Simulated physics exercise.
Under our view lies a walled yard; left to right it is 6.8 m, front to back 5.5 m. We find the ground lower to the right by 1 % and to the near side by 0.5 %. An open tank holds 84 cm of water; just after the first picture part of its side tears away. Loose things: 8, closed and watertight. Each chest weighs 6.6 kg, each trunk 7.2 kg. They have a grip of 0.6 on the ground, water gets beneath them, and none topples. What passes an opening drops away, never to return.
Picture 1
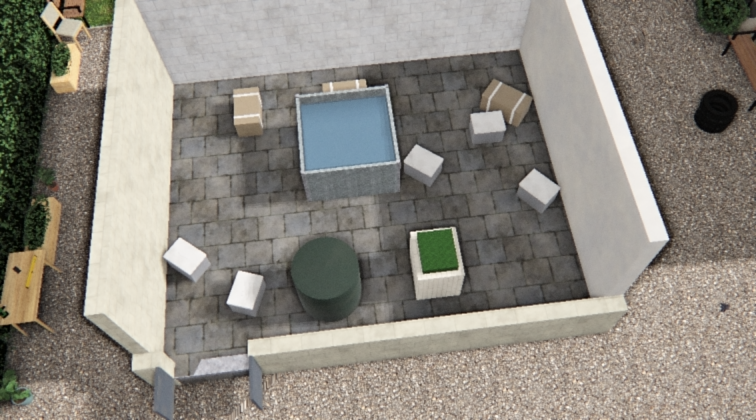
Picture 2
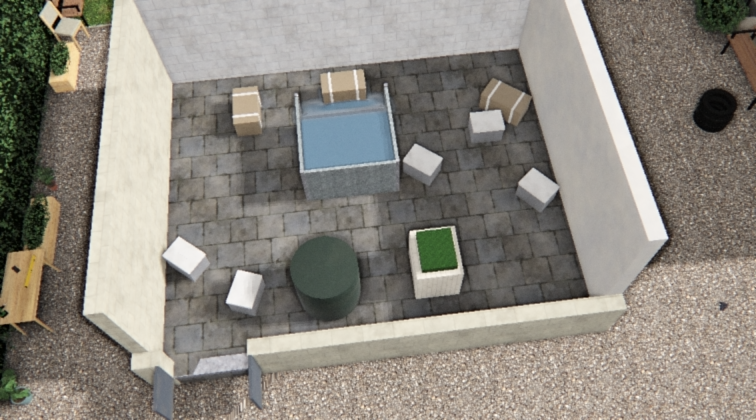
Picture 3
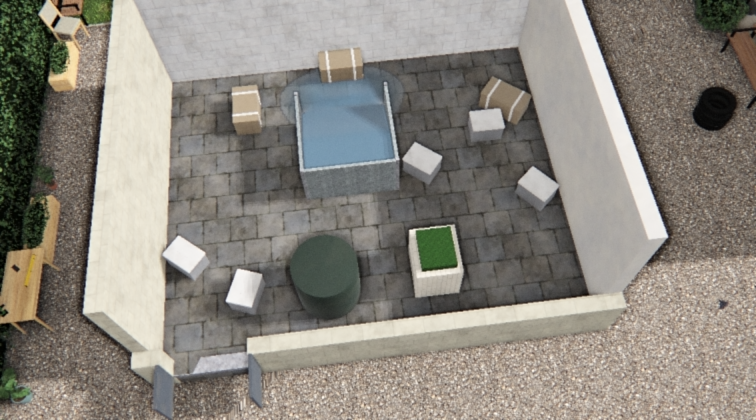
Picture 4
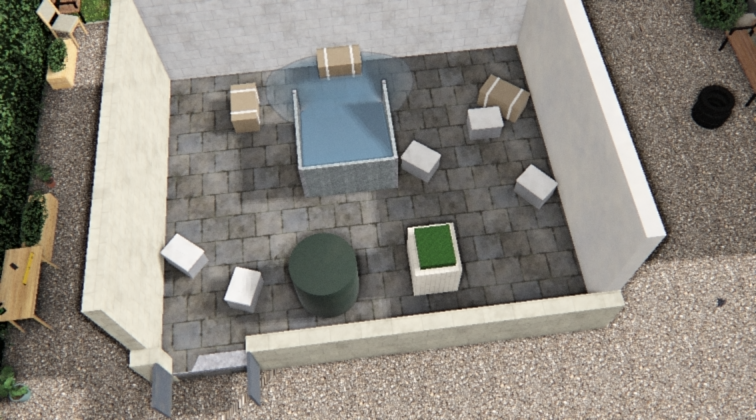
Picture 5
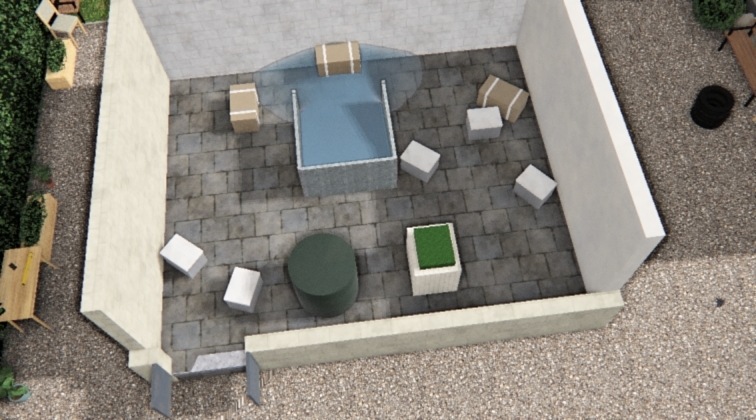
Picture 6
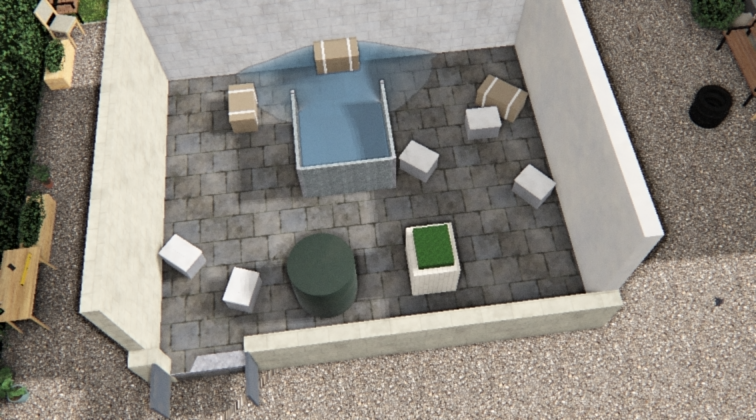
A walled yard paved in grey stone is seen from high above, with gravel outside its pale walls. An open tank of blue water stands near the back wall among tan trunks and small white blocks, with a dark green cylinder and a grass-topped white box nearer. The tank's back side gives way, water spreads rearward in a widening fan, and the trunk behind shifts slightly, while the view drifts very slightly.
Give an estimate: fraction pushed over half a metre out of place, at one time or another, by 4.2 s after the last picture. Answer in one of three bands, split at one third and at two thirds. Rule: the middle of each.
Two thirds or more.
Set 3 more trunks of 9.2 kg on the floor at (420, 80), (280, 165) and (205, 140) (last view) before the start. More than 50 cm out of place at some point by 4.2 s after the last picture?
Beyond it, within it, beyond it.
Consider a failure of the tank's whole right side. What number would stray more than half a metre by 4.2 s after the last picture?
So the tally would be 6.
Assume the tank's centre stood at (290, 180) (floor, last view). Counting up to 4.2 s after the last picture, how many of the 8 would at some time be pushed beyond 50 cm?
Count: 7.
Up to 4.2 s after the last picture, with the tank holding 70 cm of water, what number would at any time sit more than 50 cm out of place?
In that case the number is 7.
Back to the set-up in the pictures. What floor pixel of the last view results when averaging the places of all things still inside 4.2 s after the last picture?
They average out to somewhere around (417, 228).
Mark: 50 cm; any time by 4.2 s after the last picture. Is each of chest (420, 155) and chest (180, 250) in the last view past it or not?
Result, in order: Not exceeded; exceeded.
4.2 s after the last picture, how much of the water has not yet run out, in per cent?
Still held: Near 94 %.
Then, 0.4 s after the last picture 1 of 8 are over 50 cm from their spots; 1 afloat.
Then, 1.5 s after the last picture 2 of 8 are over 50 cm from their spots; 2 afloat.
Then, 2.8 s after the last picture 6 of 8 are over 50 cm from their spots; 2 afloat.
Then, 4.2 s after the last picture 7 of 8 are over 50 cm from their spots, and 7 have been at some point; 5 afloat.
